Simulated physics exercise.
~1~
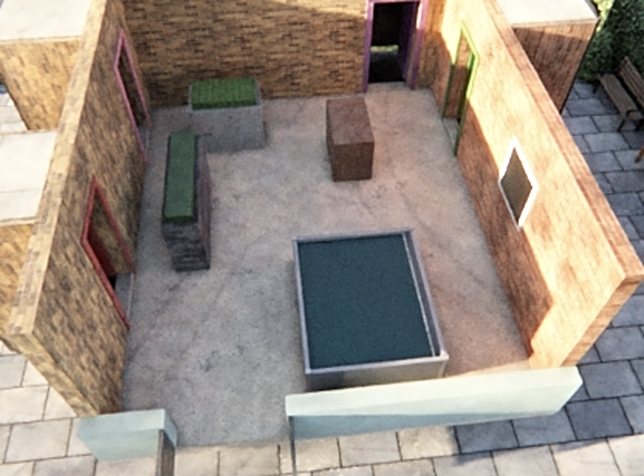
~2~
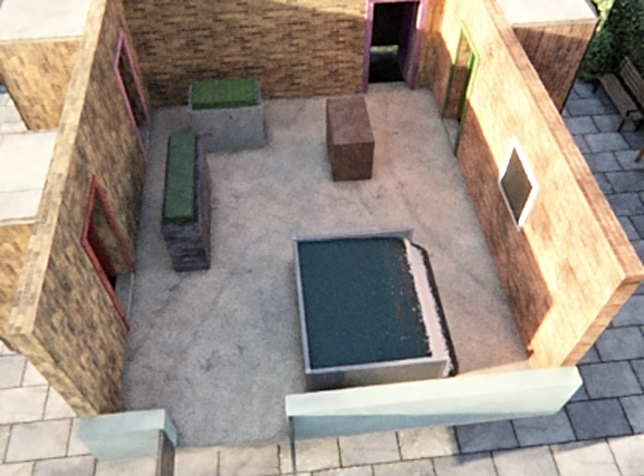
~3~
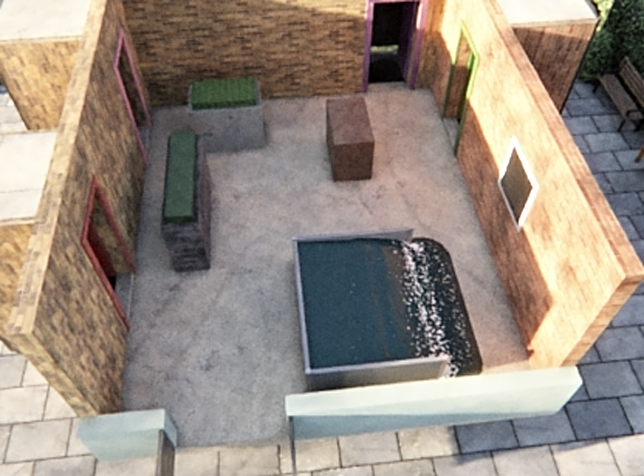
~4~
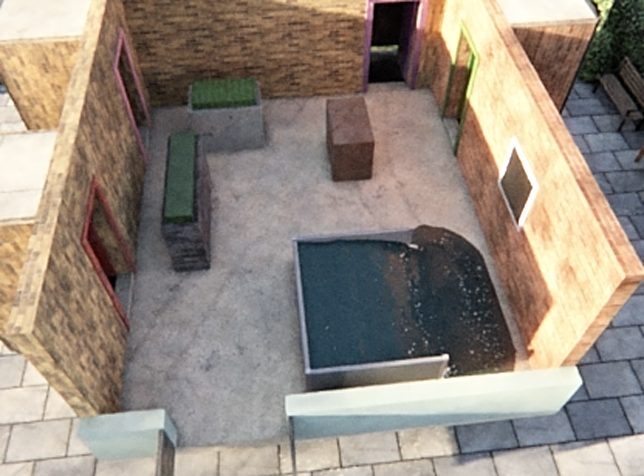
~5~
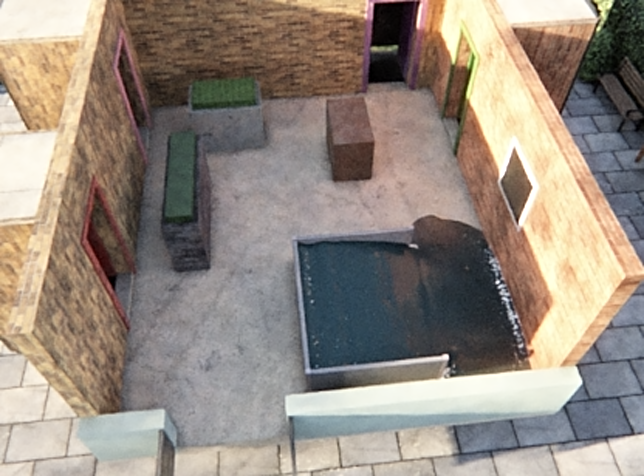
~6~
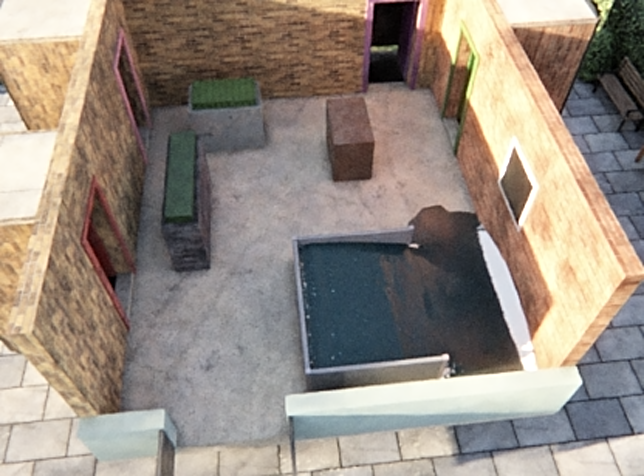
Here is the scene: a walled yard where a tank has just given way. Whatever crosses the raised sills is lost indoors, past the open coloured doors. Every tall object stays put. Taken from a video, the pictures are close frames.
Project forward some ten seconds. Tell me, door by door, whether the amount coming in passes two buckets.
At the red door it stays within two buckets; at the purple door it passes two buckets; at the green door it stays within two buckets; at the pink door it stays within two buckets.
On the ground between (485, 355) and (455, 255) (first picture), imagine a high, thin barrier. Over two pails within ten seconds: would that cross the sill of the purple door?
I'd say the purple door overshoots the limit.
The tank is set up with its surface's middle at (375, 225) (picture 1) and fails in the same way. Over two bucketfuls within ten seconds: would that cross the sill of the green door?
My answer is that the green door ends up beneath.
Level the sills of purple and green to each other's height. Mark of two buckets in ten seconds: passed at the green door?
Green: Above the limit.
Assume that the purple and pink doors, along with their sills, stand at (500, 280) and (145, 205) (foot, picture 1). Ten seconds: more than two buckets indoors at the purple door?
The purple door exceeds it.
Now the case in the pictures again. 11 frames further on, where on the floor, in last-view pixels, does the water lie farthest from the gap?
Estimated pixel: (437, 114).
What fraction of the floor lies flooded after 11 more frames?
I'd put it at roughly 25 per cent.
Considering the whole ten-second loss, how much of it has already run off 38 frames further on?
Somewhere around 70 per cent, I'd say.
A moment on, water covers 15 % of the floor; the red door not reached, the purple door not reached, the green door not reached, the pink door not reached.
Next, water covers 25 % of the floor; the red door not reached, the purple door not reached, the green door wet at the sill, nothing in, the pink door not reached.
Then, water covers 45 % of the floor; the red door not reached, the purple door over two buckets in, the green door wet at the sill, nothing in, the pink door not reached.
Later, water covers 65 % of the floor; the red door wet at the sill, nothing in, the purple door far over two buckets in, the green door wet at the sill, nothing in, the pink door not reached.
In the end, water covers 95 % of the floor; the red door wet at the sill, nothing in, the purple door far over two buckets in, the green door wet at the sill, nothing in, the pink door wet at the sill, nothing in.
